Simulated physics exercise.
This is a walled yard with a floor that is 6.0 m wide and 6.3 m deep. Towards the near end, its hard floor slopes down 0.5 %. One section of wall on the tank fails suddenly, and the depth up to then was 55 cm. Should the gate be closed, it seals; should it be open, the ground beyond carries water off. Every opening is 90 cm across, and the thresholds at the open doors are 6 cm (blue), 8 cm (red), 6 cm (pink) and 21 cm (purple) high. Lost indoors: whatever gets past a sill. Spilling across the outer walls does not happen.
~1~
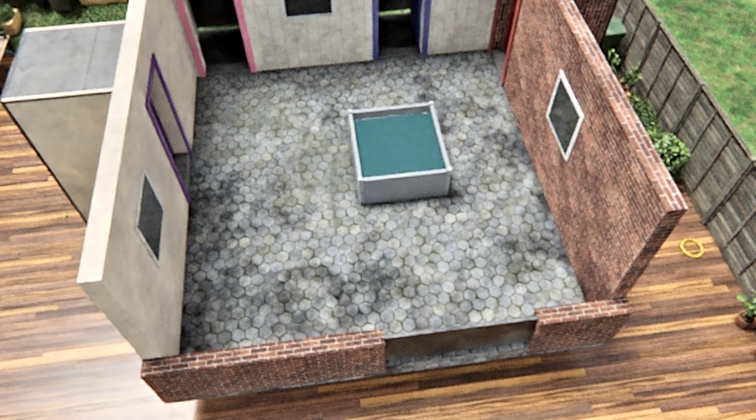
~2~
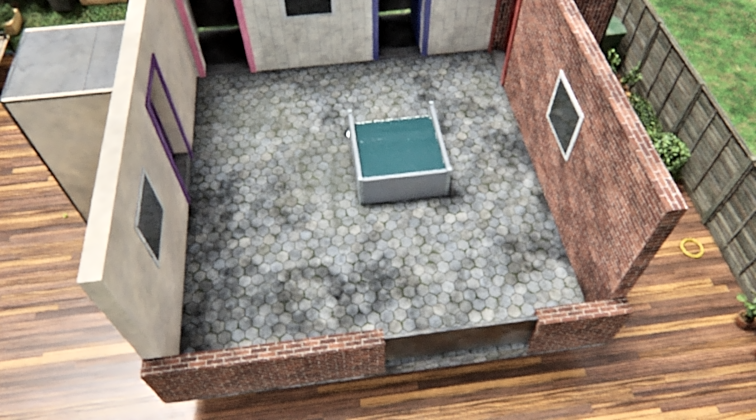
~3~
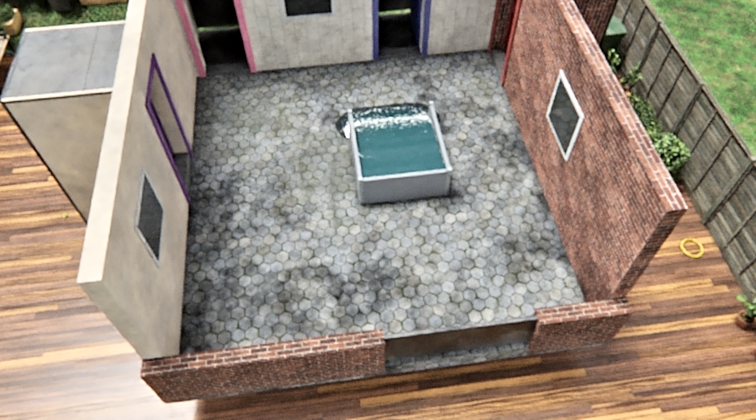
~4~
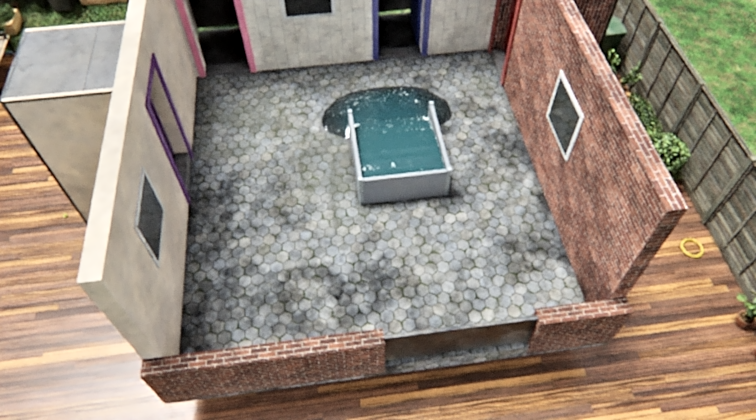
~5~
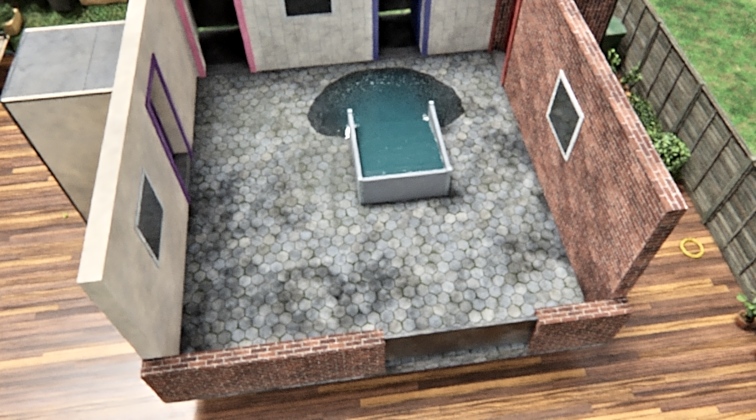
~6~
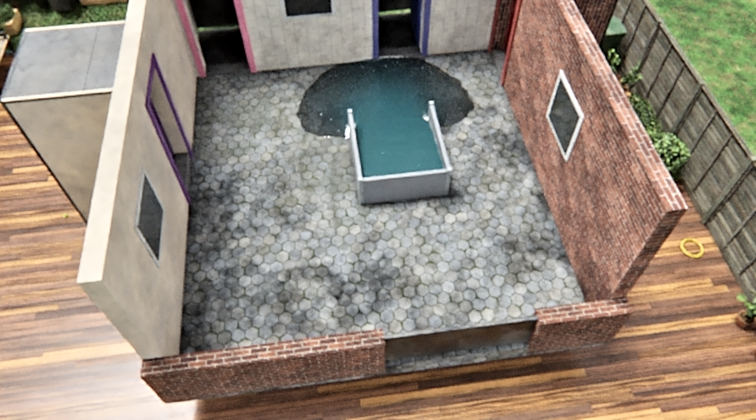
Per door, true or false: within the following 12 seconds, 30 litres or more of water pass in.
Blue door: True. Red door: True. Pink door: False. Purple door: False.
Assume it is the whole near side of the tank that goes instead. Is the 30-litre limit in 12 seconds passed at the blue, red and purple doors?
Then: Blue short of it, red short of it, purple short of it.
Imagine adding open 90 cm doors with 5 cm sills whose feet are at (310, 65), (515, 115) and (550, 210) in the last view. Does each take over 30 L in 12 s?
First doorway gets there, second falls short, third falls short.
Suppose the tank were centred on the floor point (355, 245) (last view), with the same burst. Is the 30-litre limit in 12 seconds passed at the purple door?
With that change, the limit at the purple door is not exceeded.
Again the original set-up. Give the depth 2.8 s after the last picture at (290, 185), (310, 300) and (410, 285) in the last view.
About 0, 0 and 0 cm.
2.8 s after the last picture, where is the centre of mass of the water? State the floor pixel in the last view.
Balance point at about (356, 106).
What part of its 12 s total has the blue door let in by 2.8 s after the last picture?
Around 95 percent.
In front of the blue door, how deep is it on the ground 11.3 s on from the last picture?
About 1.5 cm deep.
Then, 0.7 s after the last picture water covers 20 % of the floor and is deepest (29 cm) near (366, 66); blue door 18 cm at the sill, 56 L in, red door not reached, pink door not reached, purple door not reached.
Then, 1.5 s after the last picture water covers 25 % of the floor and is deepest (22 cm) near (366, 66); blue door 21 cm at the sill, 144 L in, red door 13 cm at the sill, 5 L in, pink door 6 cm at the sill, 0 L in, purple door not reached.
Then, 2.8 s after the last picture water covers 35 % of the floor and is deepest (16 cm) near (206, 87); blue door 11 cm at the sill, 204 L in, red door 14 cm at the sill, 34 L in, pink door 8 cm at the sill, 3 L in, purple door 3 cm at the sill, 0 L in.
Then, 6.3 s after the last picture water covers 75 % of the floor and is deepest (6 cm) near (179, 365); blue door 4 cm at the sill, 217 L in, red door 5 cm at the sill, 53 L in, pink door 5 cm at the sill, 15 L in, purple door 3 cm at the sill, 0 L in.
Then, 11.3 s after the last picture water covers 95 % of the floor and is deepest (6 cm) near (419, 345); blue door 1 cm at the sill, 217 L in, red door 2 cm at the sill, 53 L in, pink door 2 cm at the sill, 15 L in, purple door 2 cm at the sill, 0 L in.
